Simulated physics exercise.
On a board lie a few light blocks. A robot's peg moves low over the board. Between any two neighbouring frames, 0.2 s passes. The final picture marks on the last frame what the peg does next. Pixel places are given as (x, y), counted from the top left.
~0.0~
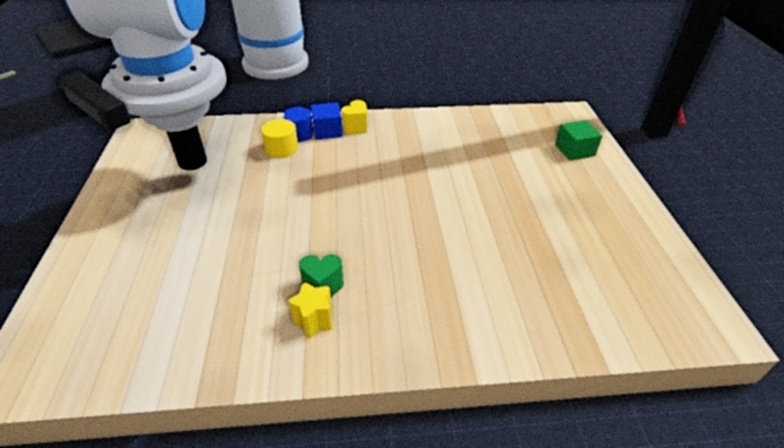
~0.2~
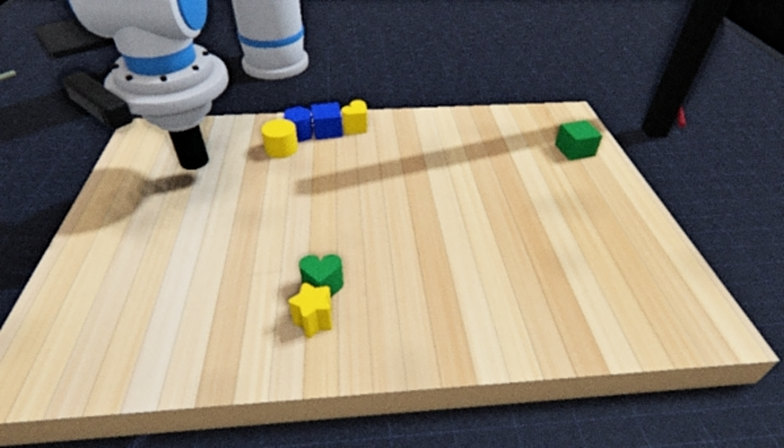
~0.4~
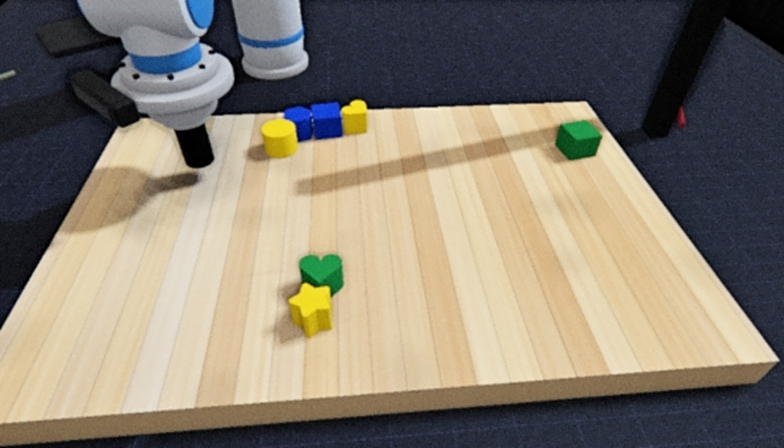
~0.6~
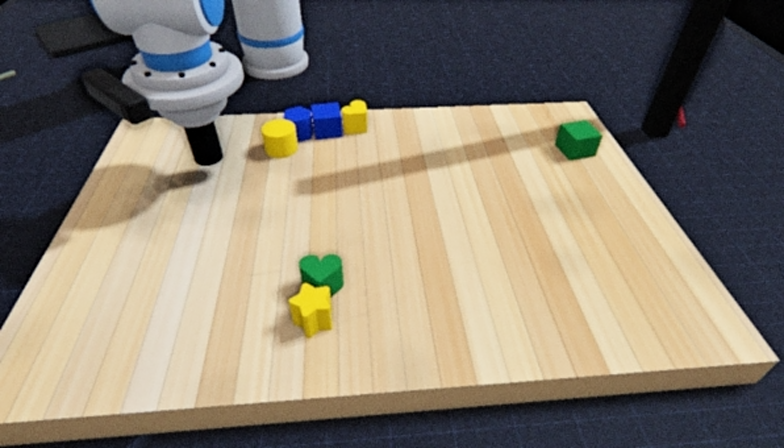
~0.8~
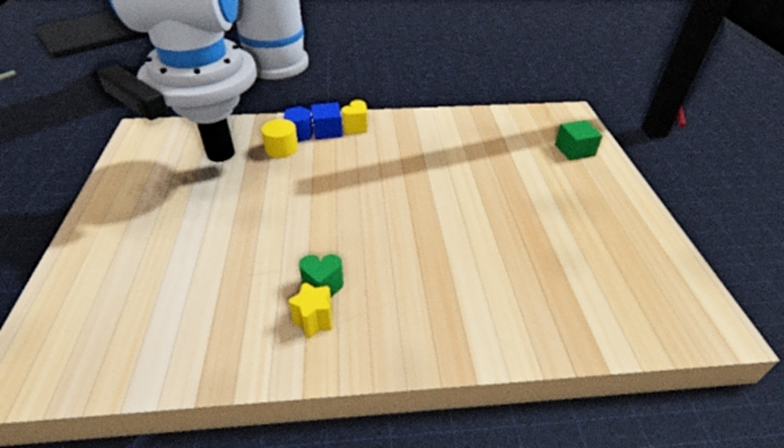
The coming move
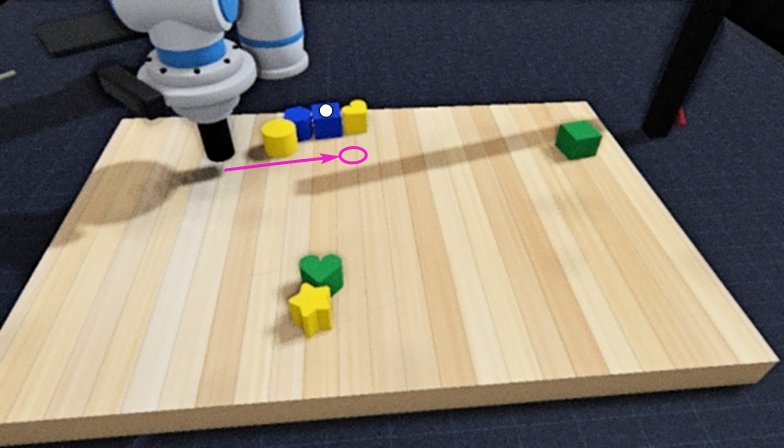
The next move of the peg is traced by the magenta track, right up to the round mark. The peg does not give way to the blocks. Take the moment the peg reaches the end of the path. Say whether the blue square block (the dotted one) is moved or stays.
The answer is that it remains undisturbed.
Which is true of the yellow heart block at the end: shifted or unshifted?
It stays.
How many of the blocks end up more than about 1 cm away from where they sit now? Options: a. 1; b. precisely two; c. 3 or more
My answer is option b.
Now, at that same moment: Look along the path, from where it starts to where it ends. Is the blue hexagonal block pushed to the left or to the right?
Toward the left.
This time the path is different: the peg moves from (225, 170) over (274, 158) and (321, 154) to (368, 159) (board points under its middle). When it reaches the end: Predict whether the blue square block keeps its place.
Put simply, it goes somewhere else.
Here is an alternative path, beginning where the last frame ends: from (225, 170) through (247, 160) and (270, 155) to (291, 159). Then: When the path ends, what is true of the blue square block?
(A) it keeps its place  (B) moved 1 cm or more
B (moved 1 cm or more)
The drawn path runs from (225, 170) to (353, 155); the dot is on the blue square block.
The first path, step by step. One third of the way, peg at (267, 149); nothing pushed yet.
Two thirds of the way, peg at (310, 144); yellow circular block at (291, 123); blue hexagonal block at (299, 107).
At the end, peg at (352, 140); yellow circular block at (291, 123); blue hexagonal block at (299, 107); blue square block not moved; yellow heart block not moved.
